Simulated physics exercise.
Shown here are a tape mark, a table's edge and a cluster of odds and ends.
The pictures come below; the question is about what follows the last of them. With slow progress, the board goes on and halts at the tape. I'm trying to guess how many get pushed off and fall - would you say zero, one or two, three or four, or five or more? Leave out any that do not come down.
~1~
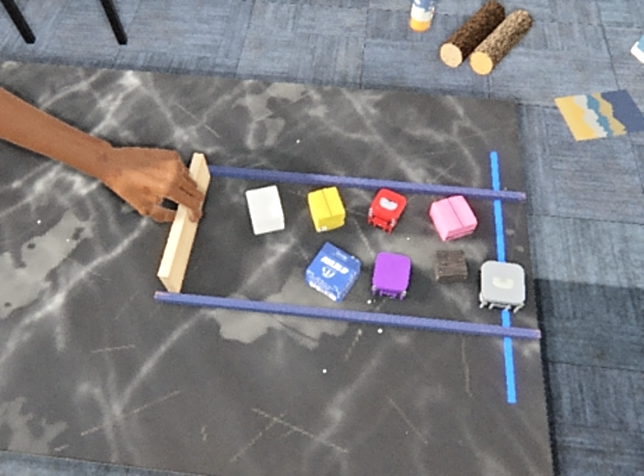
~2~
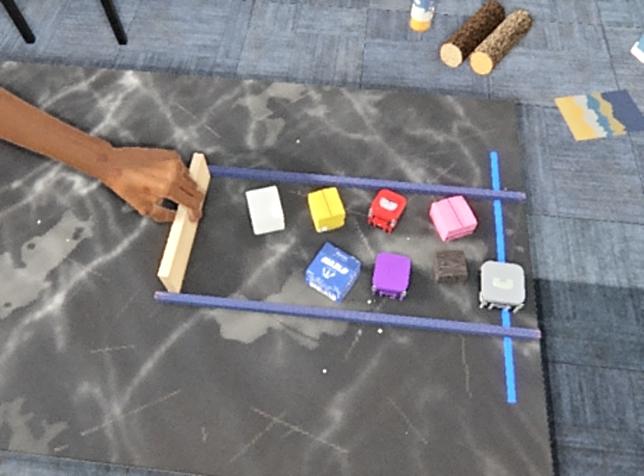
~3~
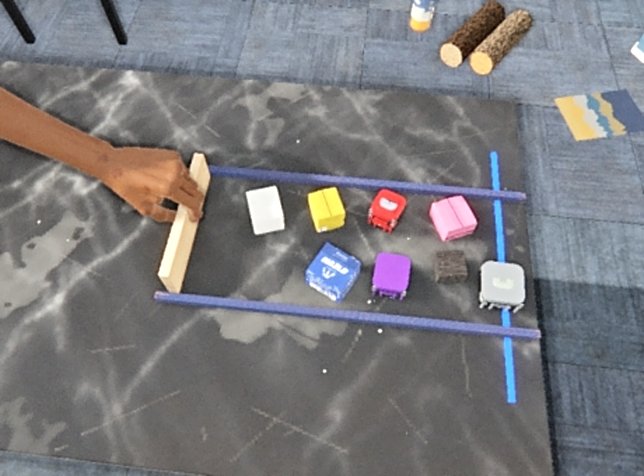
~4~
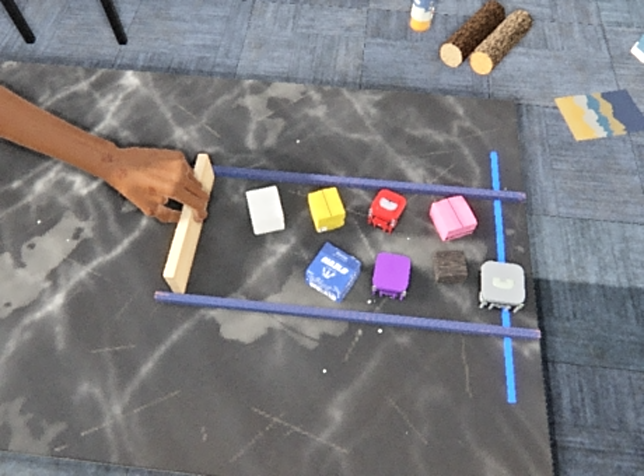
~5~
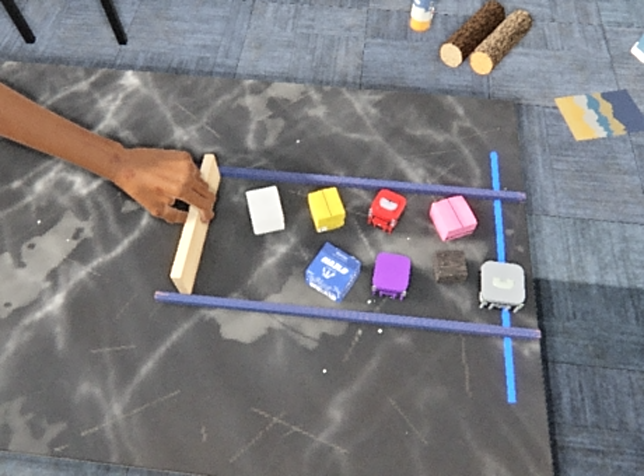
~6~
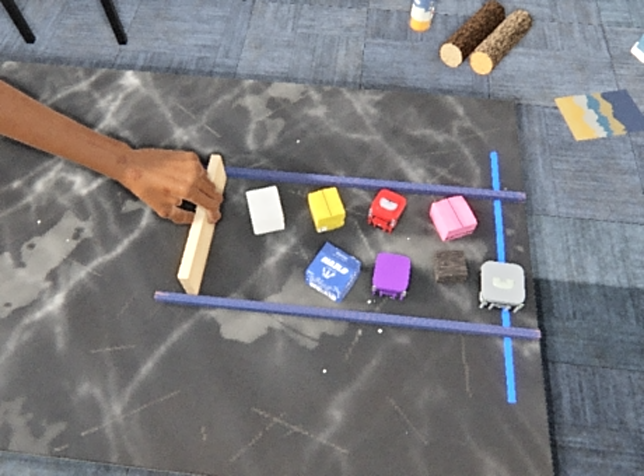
Count them up and five or more have fallen.
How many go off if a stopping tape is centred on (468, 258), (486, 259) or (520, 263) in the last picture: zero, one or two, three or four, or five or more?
Three or four; 5 or more; at least five.
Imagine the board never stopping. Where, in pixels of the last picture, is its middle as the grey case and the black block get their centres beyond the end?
The middle is at (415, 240) when it's the grey case, and at (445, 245) when it's the black block.
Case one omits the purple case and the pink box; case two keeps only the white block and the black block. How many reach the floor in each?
Result: 4, then 4.
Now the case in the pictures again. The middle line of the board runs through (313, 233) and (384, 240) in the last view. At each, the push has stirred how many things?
4 by the first point, 8 by the second.
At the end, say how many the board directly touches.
Counting them up gives 2.
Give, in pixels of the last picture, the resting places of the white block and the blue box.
Going in order: First (519, 236), then (529, 285).
Early on, none off yet; grey case at rest near (500, 287); pink box at rest near (453, 218); black block at rest near (449, 267).
Finally, the number that fall off is five or more; lost, yellow box, red case, purple case, black block, pink box and grey case.
